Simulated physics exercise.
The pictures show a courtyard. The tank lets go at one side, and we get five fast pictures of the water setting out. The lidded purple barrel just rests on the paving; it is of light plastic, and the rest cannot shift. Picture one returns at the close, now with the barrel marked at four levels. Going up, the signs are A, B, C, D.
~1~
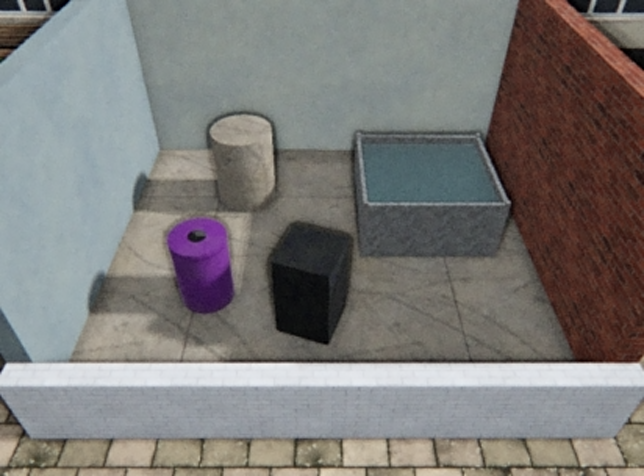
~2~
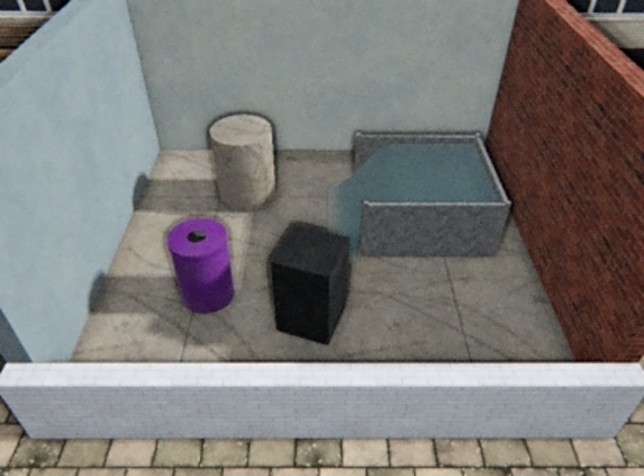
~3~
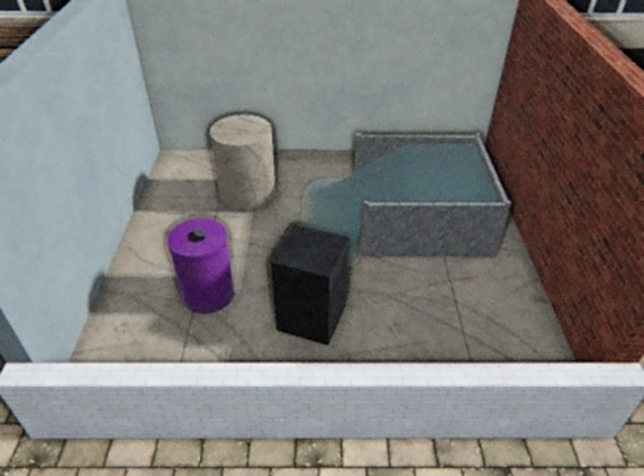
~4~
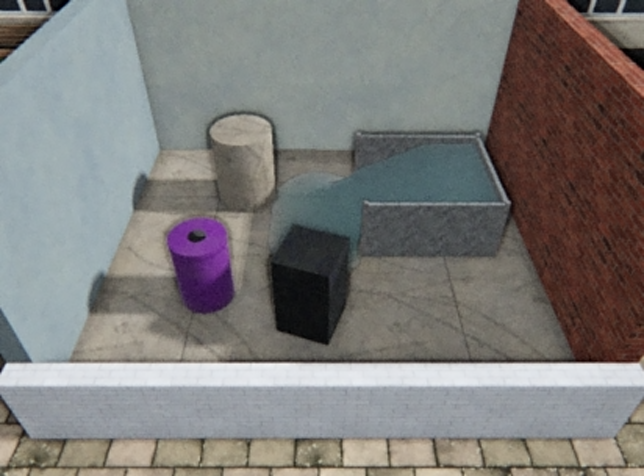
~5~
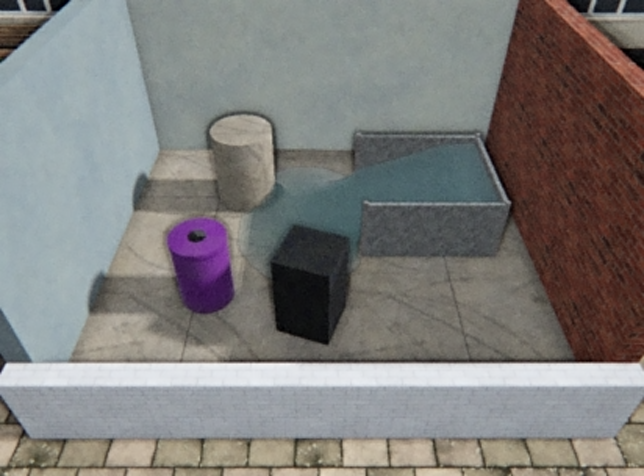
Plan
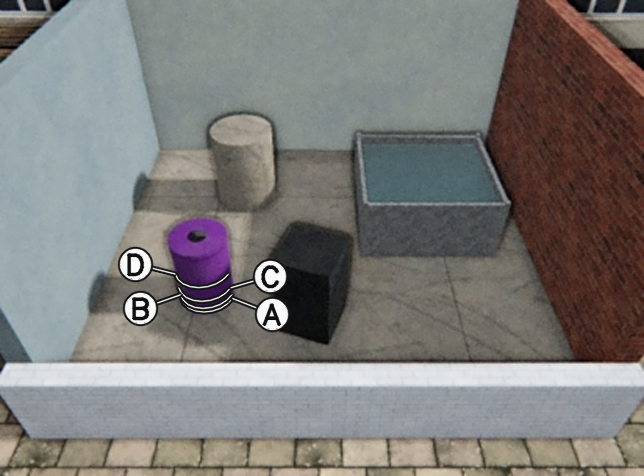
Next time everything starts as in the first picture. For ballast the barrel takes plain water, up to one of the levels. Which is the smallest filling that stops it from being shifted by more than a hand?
Level D just does it.
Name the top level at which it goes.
Here it is level C.
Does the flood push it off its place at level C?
Yes.
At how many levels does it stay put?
One.
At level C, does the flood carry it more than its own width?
No.
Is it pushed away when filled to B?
Yes, that goes wrong.
On the marked copy, A at (203, 311); B at (203, 308); C at (201, 301); D at (198, 287); from the bottom up A, B, C, D.
With A, it is pushed about 3 times its own width away.
With B, it is pushed about 3 times its own width away.
With C, it is pushed about half its own width away.
With D, it does not move.
